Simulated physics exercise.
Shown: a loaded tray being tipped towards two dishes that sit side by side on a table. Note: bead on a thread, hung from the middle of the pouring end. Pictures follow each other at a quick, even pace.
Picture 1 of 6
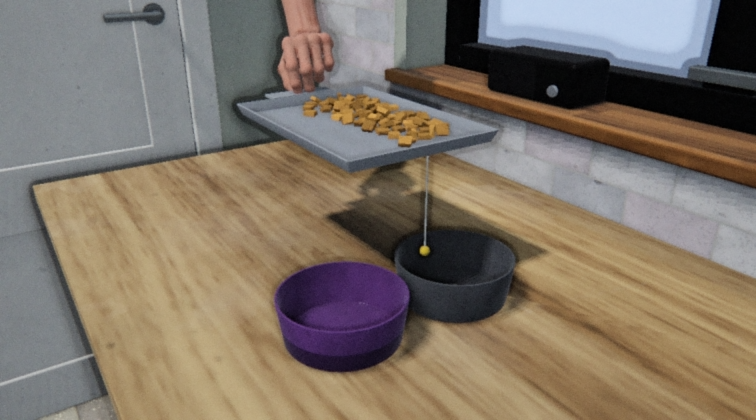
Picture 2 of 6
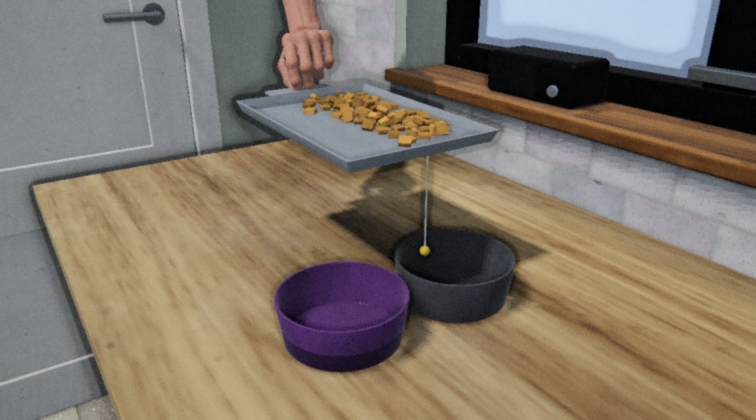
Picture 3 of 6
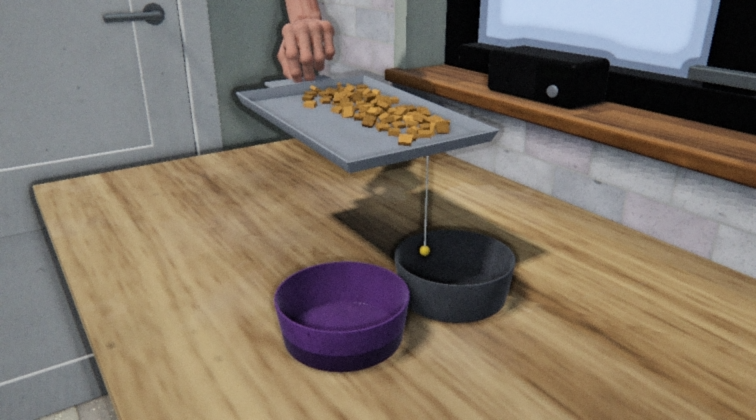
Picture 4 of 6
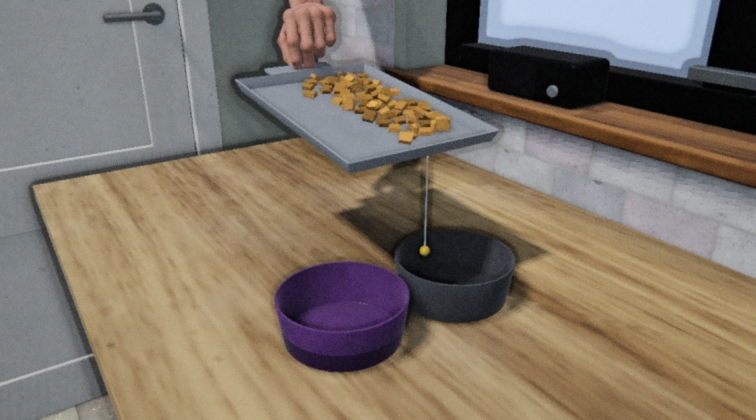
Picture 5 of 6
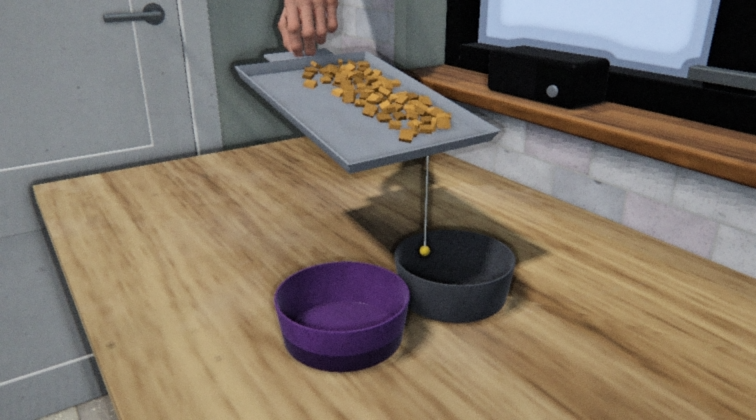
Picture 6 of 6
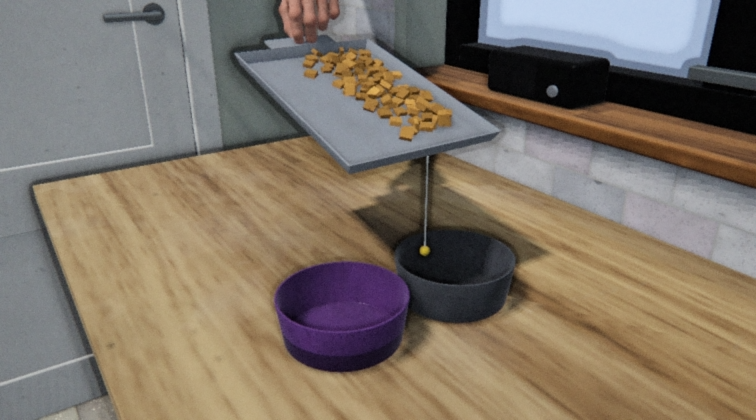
A hand gradually raised the back of a gray tray of golden-brown cereal squares, tilting it a little toward a purple bowl and a dark one, while a yellow bead hung still from its lower edge.
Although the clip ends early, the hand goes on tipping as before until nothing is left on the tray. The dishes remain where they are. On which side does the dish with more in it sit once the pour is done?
On the right side.
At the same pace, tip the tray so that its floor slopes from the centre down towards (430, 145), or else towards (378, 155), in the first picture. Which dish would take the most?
Results - the dish on the right side first, the dish on the left side second.
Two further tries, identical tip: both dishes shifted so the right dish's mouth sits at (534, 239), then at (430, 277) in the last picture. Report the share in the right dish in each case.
Close to 0 in a hundred, then close to 70 in a hundred.
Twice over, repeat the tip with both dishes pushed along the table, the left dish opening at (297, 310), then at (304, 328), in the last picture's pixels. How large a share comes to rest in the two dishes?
Around 60 percent the first time, around 70 percent the second.
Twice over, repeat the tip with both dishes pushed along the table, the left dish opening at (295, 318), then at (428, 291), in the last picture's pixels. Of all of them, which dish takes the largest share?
Case one: The dish at right. Case two: The dish at left.
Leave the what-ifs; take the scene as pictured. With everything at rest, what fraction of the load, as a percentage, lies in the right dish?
It comes to around 50 per cent of the load.
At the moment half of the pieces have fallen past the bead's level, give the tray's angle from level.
Near 85 degrees.
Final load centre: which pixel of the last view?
The centre comes to rest near (456, 310).
Soon, tray tipped steeply; about two thirds on the tray; a stray few in the left dish; a stray few in the right dish; a stray few outside both; about a quarter in the air.
A while on, tray tipped past a quarter turn; a stray few on the tray; a small part in the left dish; about half in the right dish; about a quarter outside both; a small part in the air.
Towards the end, tray tipped past a quarter turn; a small part in the left dish; about half in the right dish; about a third outside both.
Finally, tray tipped past a quarter turn; a small part in the left dish; about half in the right dish; about a third outside both.
